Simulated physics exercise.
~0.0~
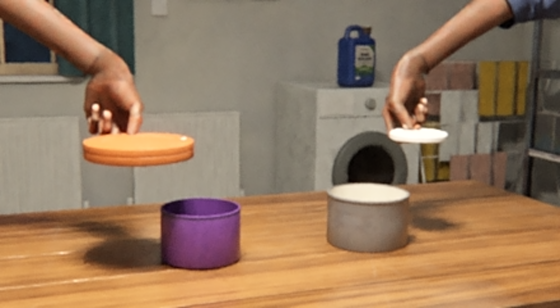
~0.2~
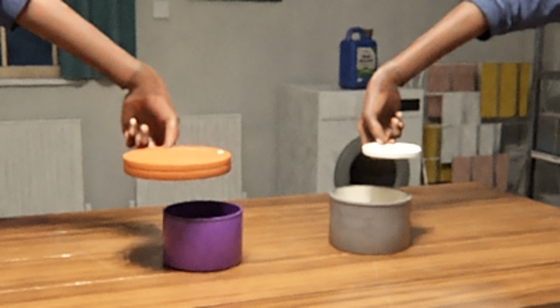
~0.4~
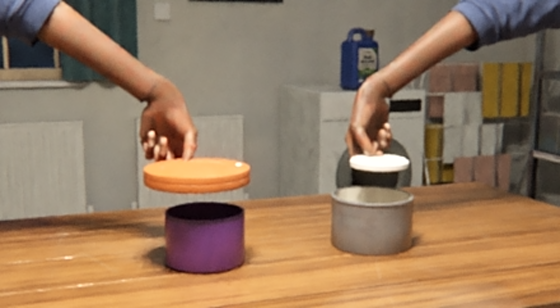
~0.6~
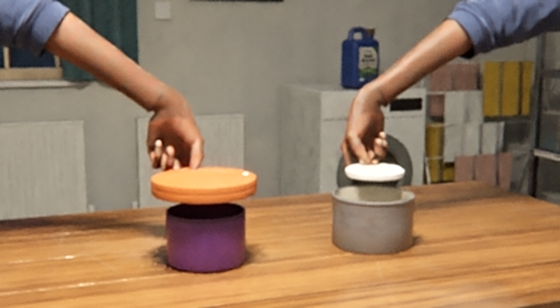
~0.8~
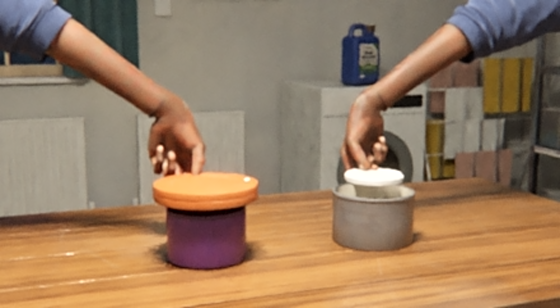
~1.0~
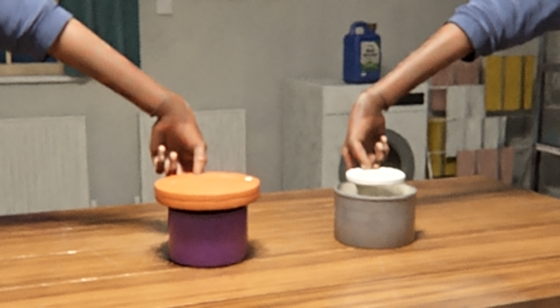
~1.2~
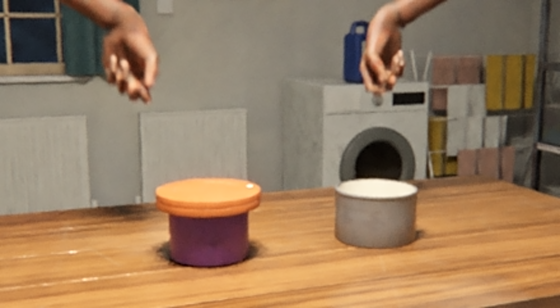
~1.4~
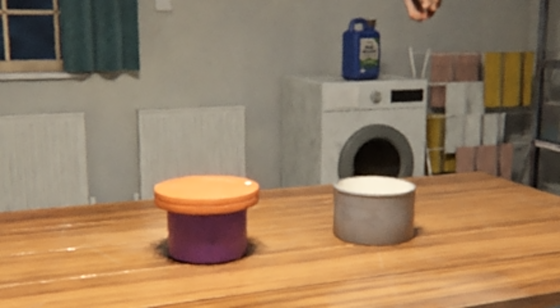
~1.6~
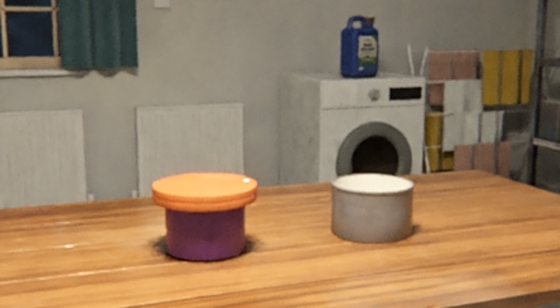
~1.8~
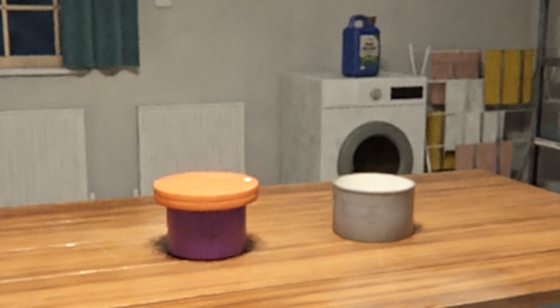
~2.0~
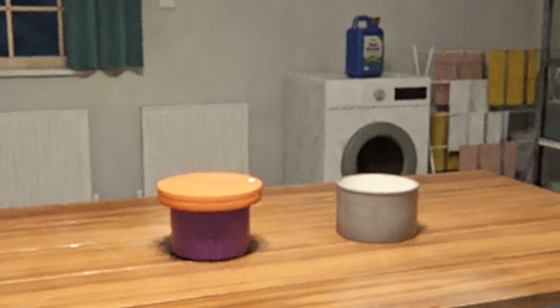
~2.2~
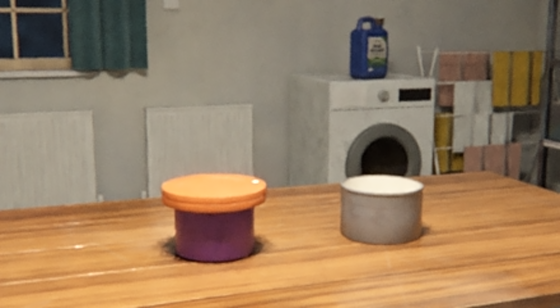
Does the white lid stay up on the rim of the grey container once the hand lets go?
No, the white lid is smaller than the opening and drops inside the grey container.
